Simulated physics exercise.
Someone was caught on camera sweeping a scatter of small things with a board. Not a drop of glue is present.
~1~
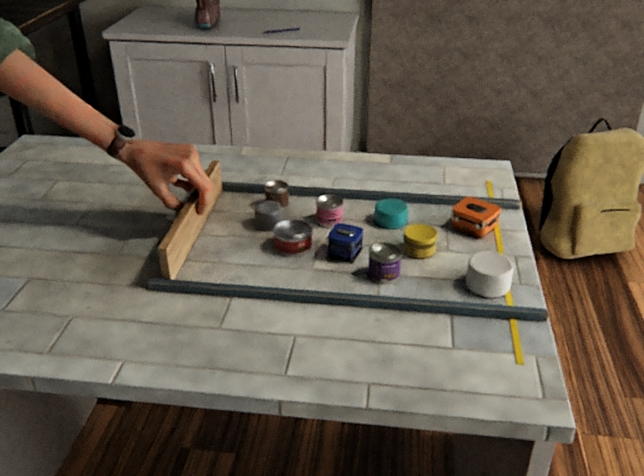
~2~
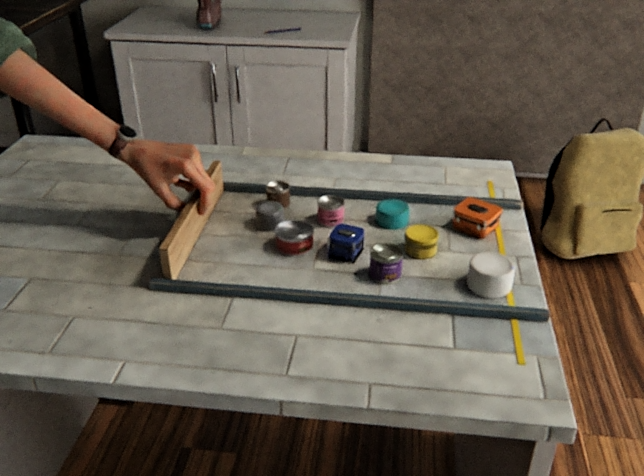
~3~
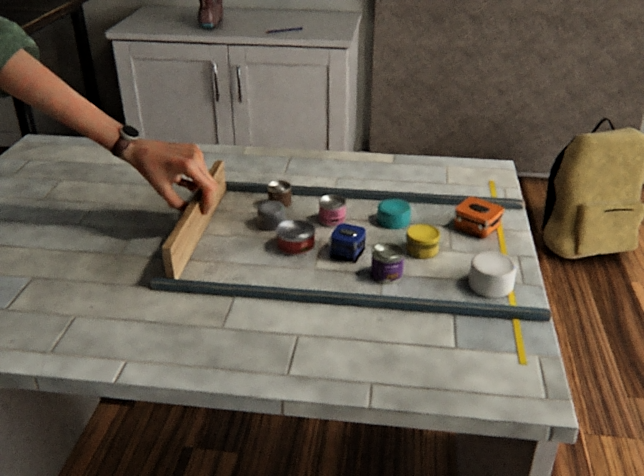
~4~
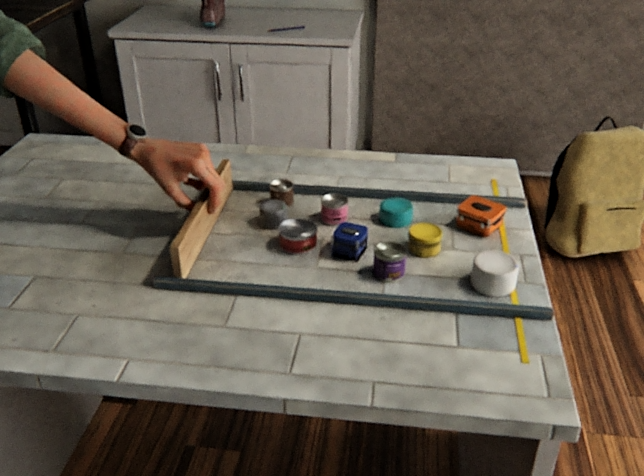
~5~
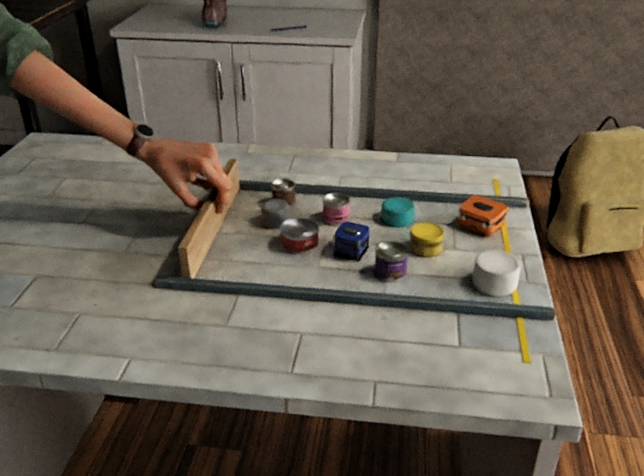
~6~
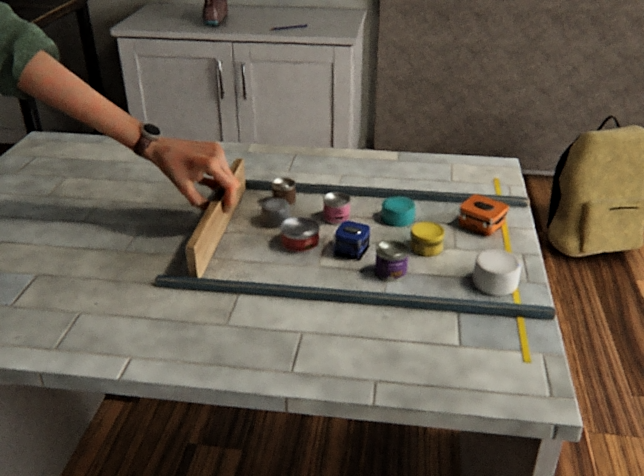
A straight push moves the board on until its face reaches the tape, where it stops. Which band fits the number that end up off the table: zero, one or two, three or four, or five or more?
The band is five or more.
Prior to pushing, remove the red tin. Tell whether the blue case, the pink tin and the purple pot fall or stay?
Blue case - safe, pink tin - safe, purple pot - safe.
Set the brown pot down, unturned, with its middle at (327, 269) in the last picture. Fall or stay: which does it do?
From that start the object is safe.
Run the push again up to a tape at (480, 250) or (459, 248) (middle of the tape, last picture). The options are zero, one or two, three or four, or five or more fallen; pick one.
The first spot gives one or two and the second gives none.
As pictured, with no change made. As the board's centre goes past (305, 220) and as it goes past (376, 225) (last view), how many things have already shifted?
At first I count 5, and then 7.
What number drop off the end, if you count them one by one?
I count 5 in all.
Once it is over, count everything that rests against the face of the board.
5 in contact.
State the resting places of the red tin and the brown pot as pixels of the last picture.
The red tin comes to rest at (531, 253), and the brown pot comes to rest at (515, 203).
Soon after, none off yet; white lid at rest near (496, 272); orange case at rest near (483, 215); yellow tub at rest near (427, 239).
Then, none off yet; white lid at rest near (496, 272); orange case at rest near (483, 215); yellow tub moved about its own width near (462, 239).
Further on, none off yet; white lid moved a little near (514, 274); orange case moved about its own width near (532, 220); yellow tub moved well along near (535, 239).
At rest, the number that fall off is five or more; fallen, blue case, turquoise lid, yellow tub, orange case and white lid.
